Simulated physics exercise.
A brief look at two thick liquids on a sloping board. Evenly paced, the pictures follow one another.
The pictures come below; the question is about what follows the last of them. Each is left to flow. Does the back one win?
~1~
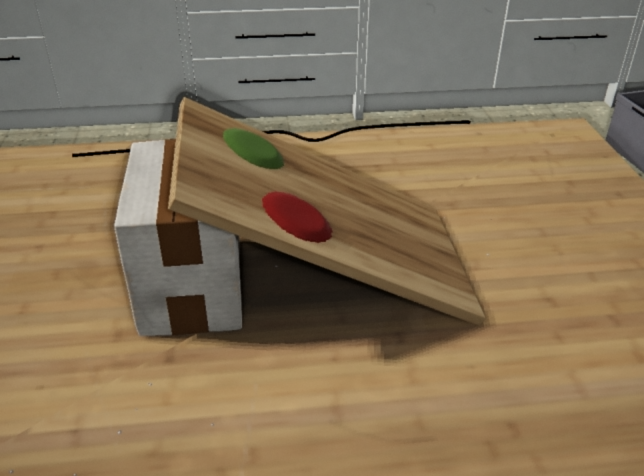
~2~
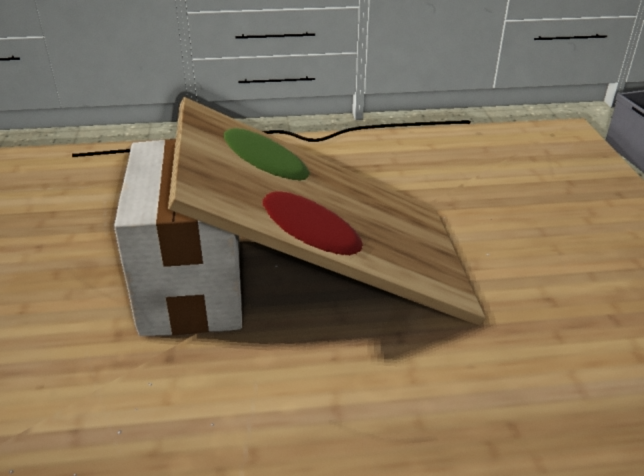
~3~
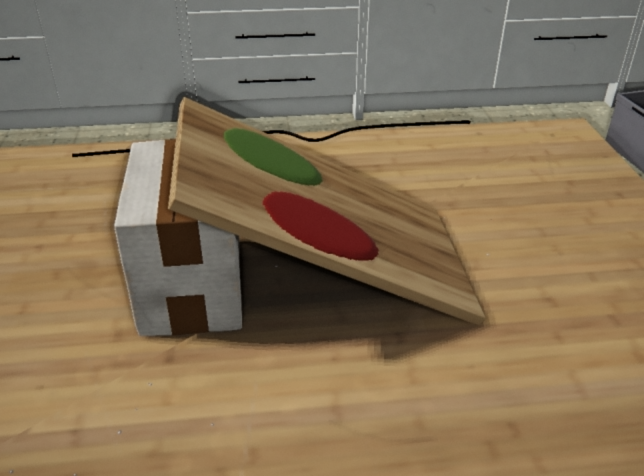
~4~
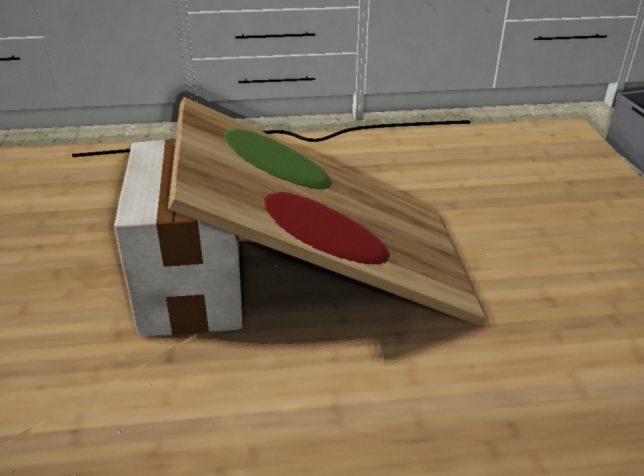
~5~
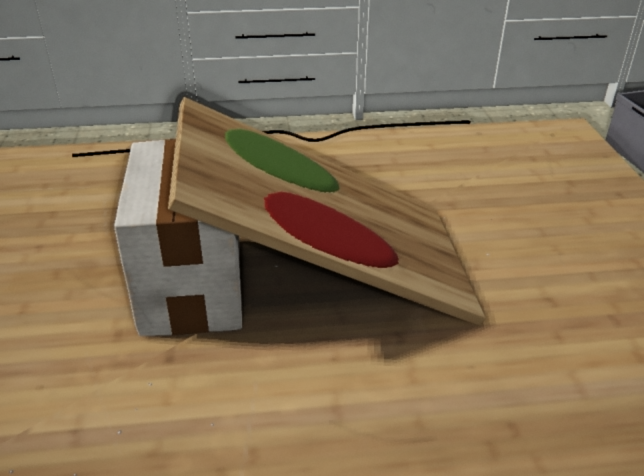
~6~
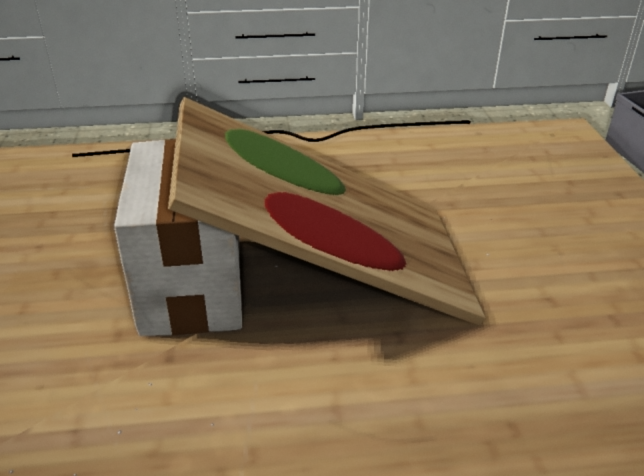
No, the front one wins.
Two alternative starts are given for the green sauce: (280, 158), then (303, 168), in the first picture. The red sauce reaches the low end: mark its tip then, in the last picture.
(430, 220) and (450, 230).
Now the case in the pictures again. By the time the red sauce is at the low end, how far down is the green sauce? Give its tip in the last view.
In the last picture its tip is at about (398, 209).
Shortly, the red sauce is close to the edge; the green sauce is three quarters of the way down.
At the finish, the red sauce is at the low edge; the green sauce is three quarters of the way down.
